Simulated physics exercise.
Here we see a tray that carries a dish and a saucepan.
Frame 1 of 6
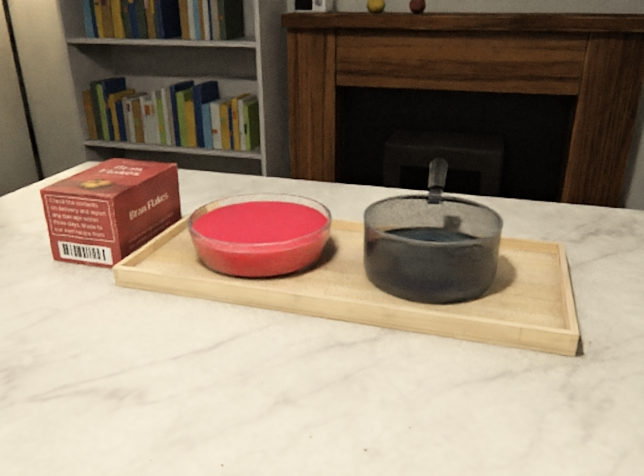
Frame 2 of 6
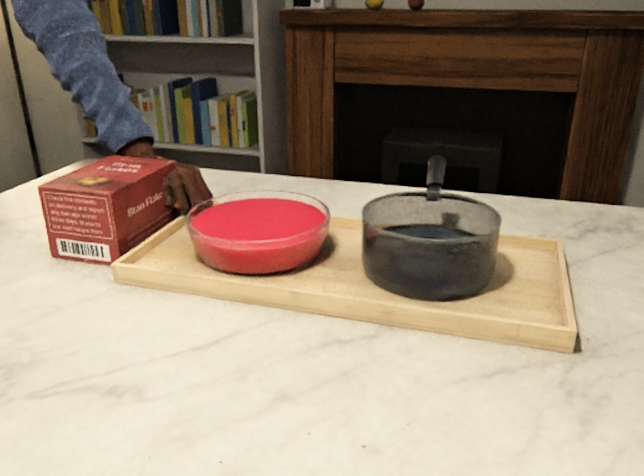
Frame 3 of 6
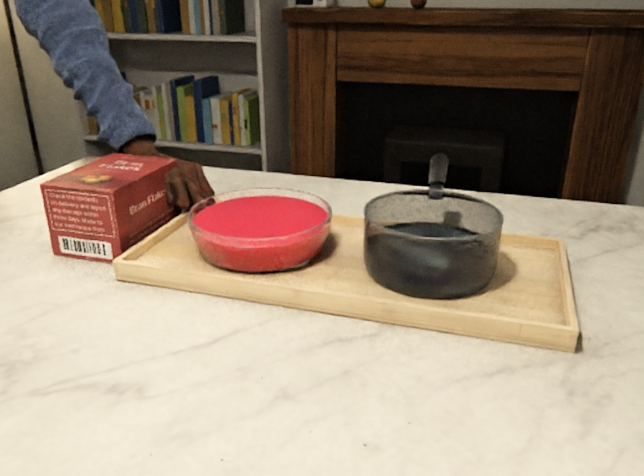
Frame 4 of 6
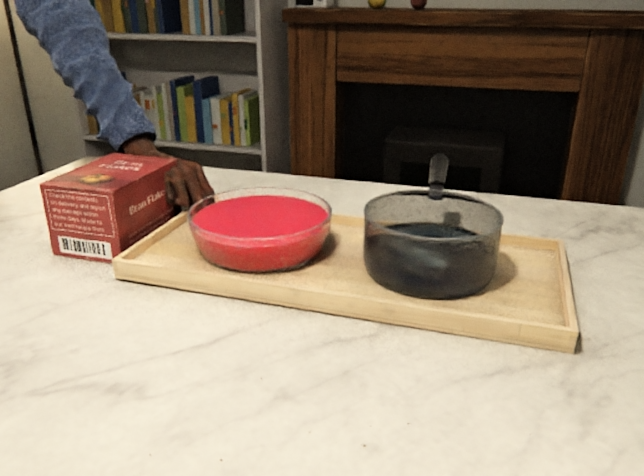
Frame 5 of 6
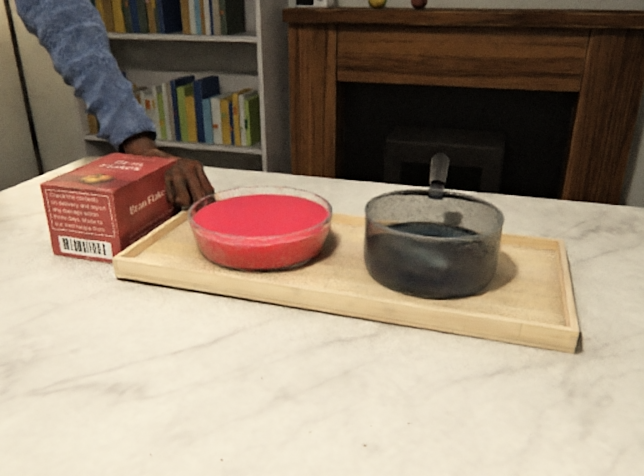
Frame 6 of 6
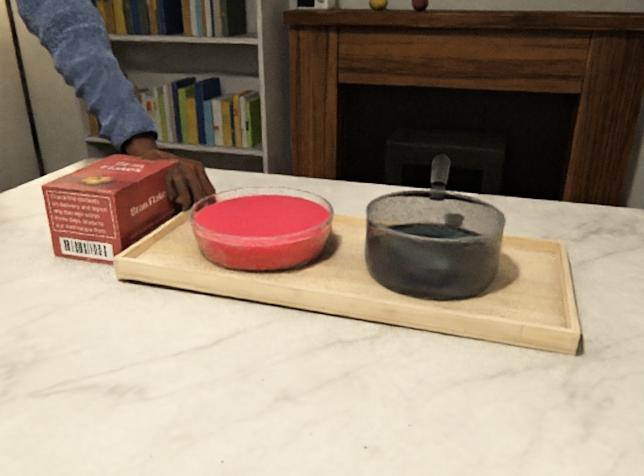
The video shows a wooden tray holding a glass dish of red liquid and a saucepan of dark liquid beside a red box. A hand reaches in from the left to the tray's end, and the tray barely moves.
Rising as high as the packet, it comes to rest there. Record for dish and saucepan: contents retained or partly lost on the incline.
Dish - partly lost; saucepan - retained.
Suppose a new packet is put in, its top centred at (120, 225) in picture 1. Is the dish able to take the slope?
Prediction: Keeps every drop.
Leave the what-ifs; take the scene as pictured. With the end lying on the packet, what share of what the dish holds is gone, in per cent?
Roughly 24 per cent.
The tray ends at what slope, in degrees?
My estimate is something close to 12 degrees.
Soon after, the tray slopes by about 6°; dish, nothing has left it; saucepan, nothing has left it.
Later, the tray slopes by about 14°; dish, some has gone over its rim; saucepan, nothing has left it.
In the end, the tray slopes by about 12°, resting on the packet; dish, some has gone over its rim; saucepan, nothing has left it.
